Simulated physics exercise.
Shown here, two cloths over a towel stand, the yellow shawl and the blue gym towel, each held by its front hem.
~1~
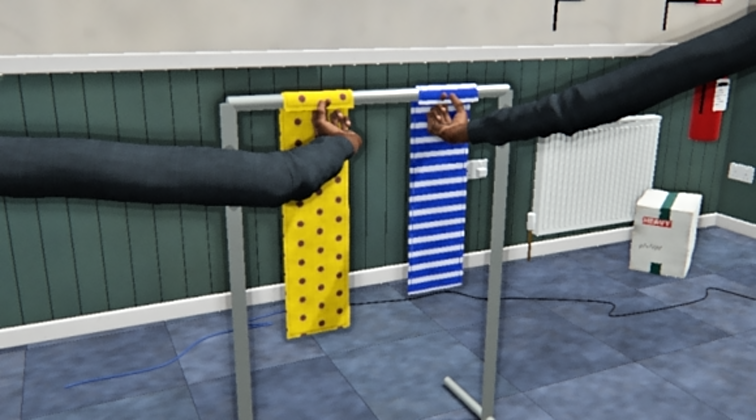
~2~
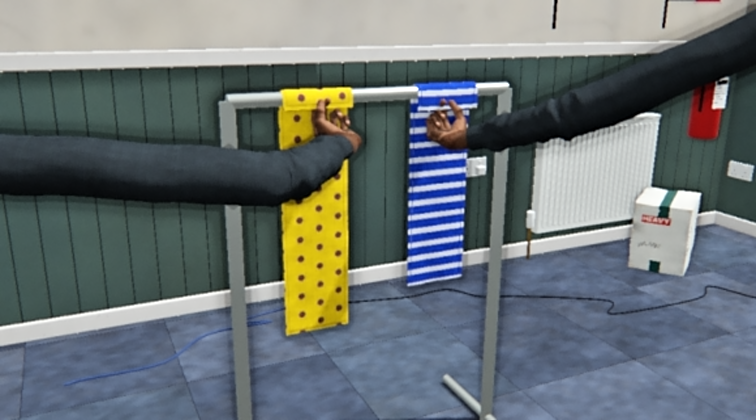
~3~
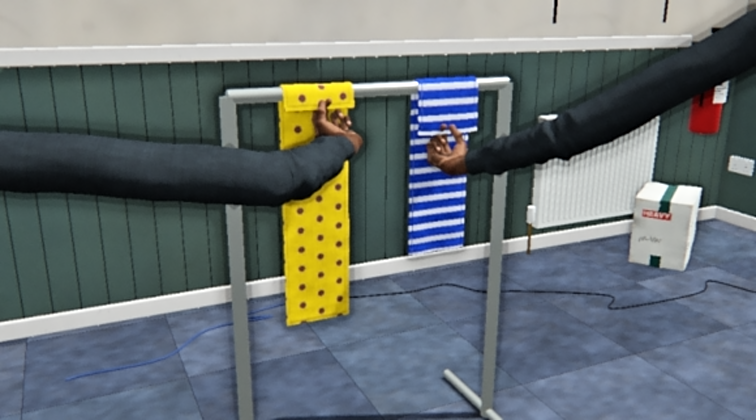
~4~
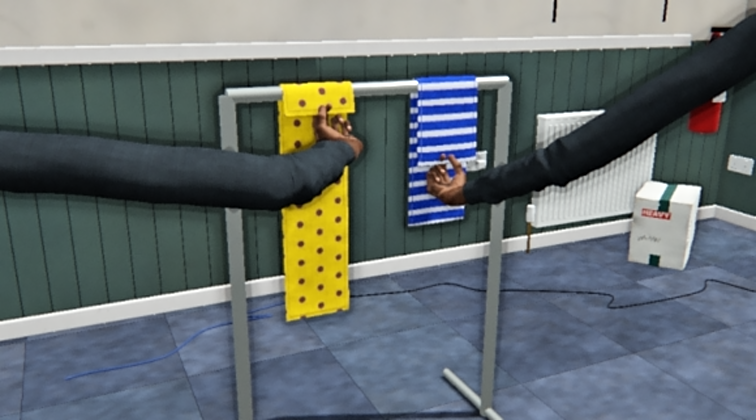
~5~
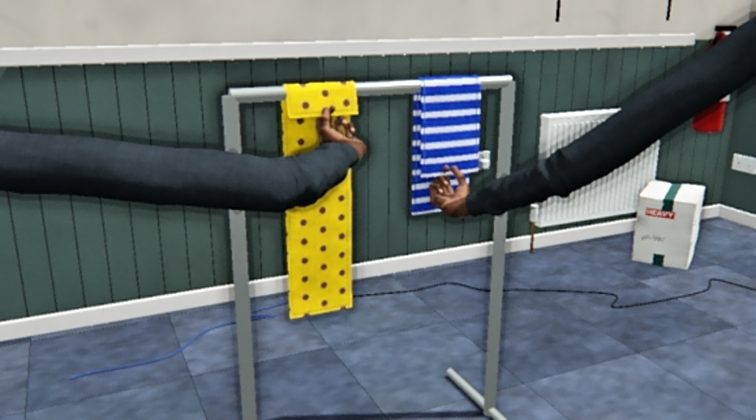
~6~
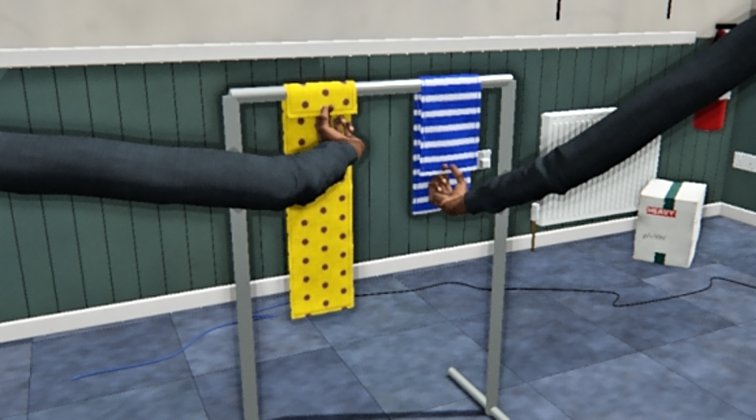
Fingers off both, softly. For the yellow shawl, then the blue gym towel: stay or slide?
The yellow shawl slides off; the blue gym towel hangs there.
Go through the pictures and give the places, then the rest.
In the first picture, shawl front hem (336, 103), back hem (334, 325); gym towel front hem (434, 99), back hem (422, 288).
In the second picture, shawl front hem (336, 102); gym towel front hem (433, 105).
In the third picture, shawl front hem (337, 103); gym towel front hem (433, 129).
In the fourth picture, shawl front hem (337, 107); gym towel front hem (433, 160).
In the fifth picture, shawl front hem (340, 110); gym towel front hem (436, 171).
In the sixth picture, shawl front hem (339, 108), back hem (338, 305), front far shorter than the back; gym towel front hem (435, 169), back hem (428, 207), front over half the back.
Then, 0.32 s on from there, shawl clear of the rail and dropping near (321, 250); gym towel as it was left.
Then, 0.56 s on from there, shawl clear of the rail and dropping; gym towel as it was left.
Then, 0.92 s on from there, shawl in a heap on the floor; gym towel as it was left.
In the end, shawl in a heap on the floor; gym towel as it was left. The yellow shawl slips to the floor and the blue gym towel keeps its place.
